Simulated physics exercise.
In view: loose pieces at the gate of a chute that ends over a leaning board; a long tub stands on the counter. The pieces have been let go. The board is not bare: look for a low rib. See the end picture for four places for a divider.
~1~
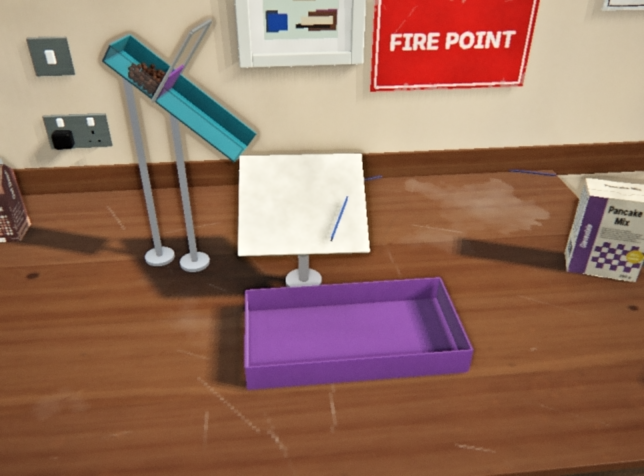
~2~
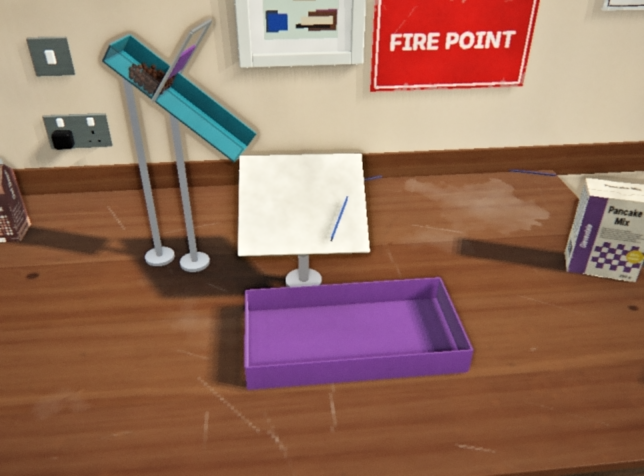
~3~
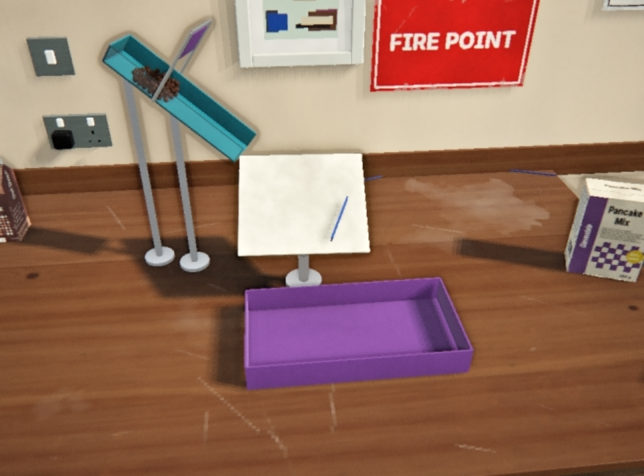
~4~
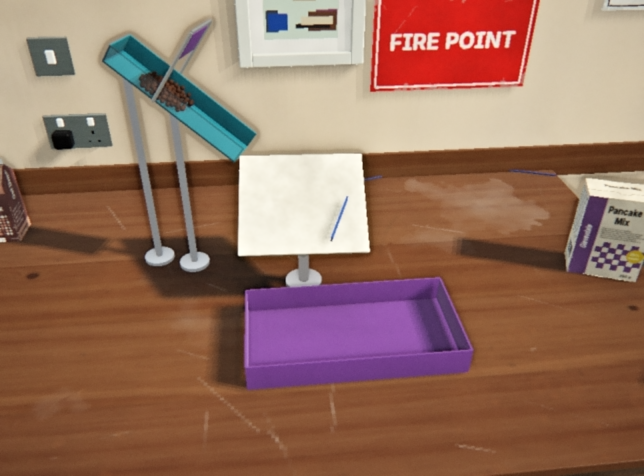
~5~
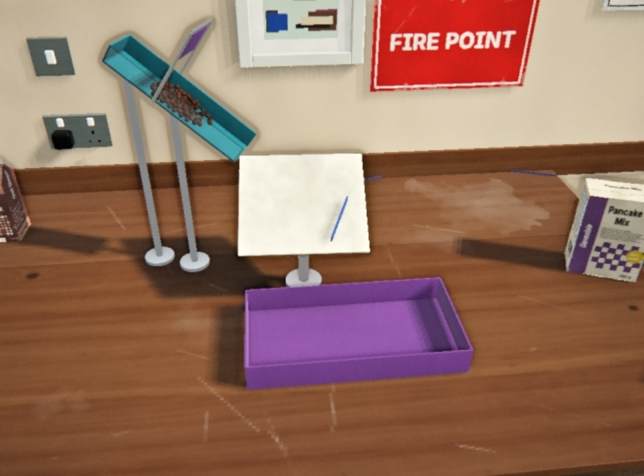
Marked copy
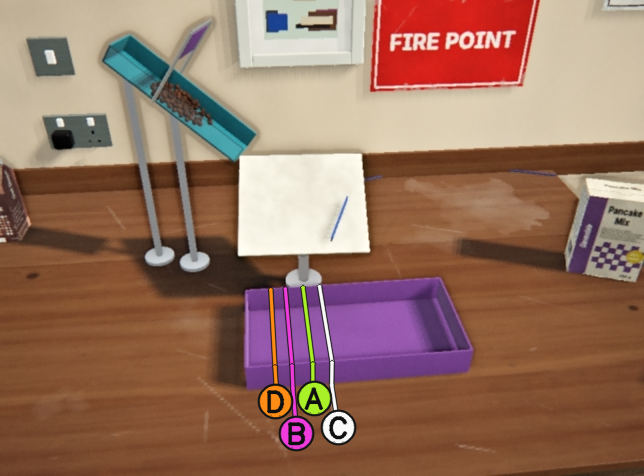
At the start, a clump of small brown pieces sits behind a gate high in a sloping teal chute, above a pale board and an empty purple tub. The gate's purple panel rises, then the pieces slide down to the right, spreading out along the chute.
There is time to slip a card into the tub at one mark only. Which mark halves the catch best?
C works best here.
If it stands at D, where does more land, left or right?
More lands on the right.
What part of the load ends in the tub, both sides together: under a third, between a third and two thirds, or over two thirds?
It is over two thirds.
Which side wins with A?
Right.
On the marked copy, line A crosses the front rim at (312, 362); line B crosses the front rim at (291, 364); line C crosses the front rim at (331, 361); line D crosses the front rim at (274, 365).
Choosing A, of what is caught, about a tenth on the left of the divider, almost all on the right.
Choosing B, of what is caught, not one piece on the left of the divider, every piece on the right.
Choosing C, of what is caught, roughly half on the left of the divider, roughly half on the right.
Choosing D, of what is caught, not one piece on the left of the divider, every piece on the right.
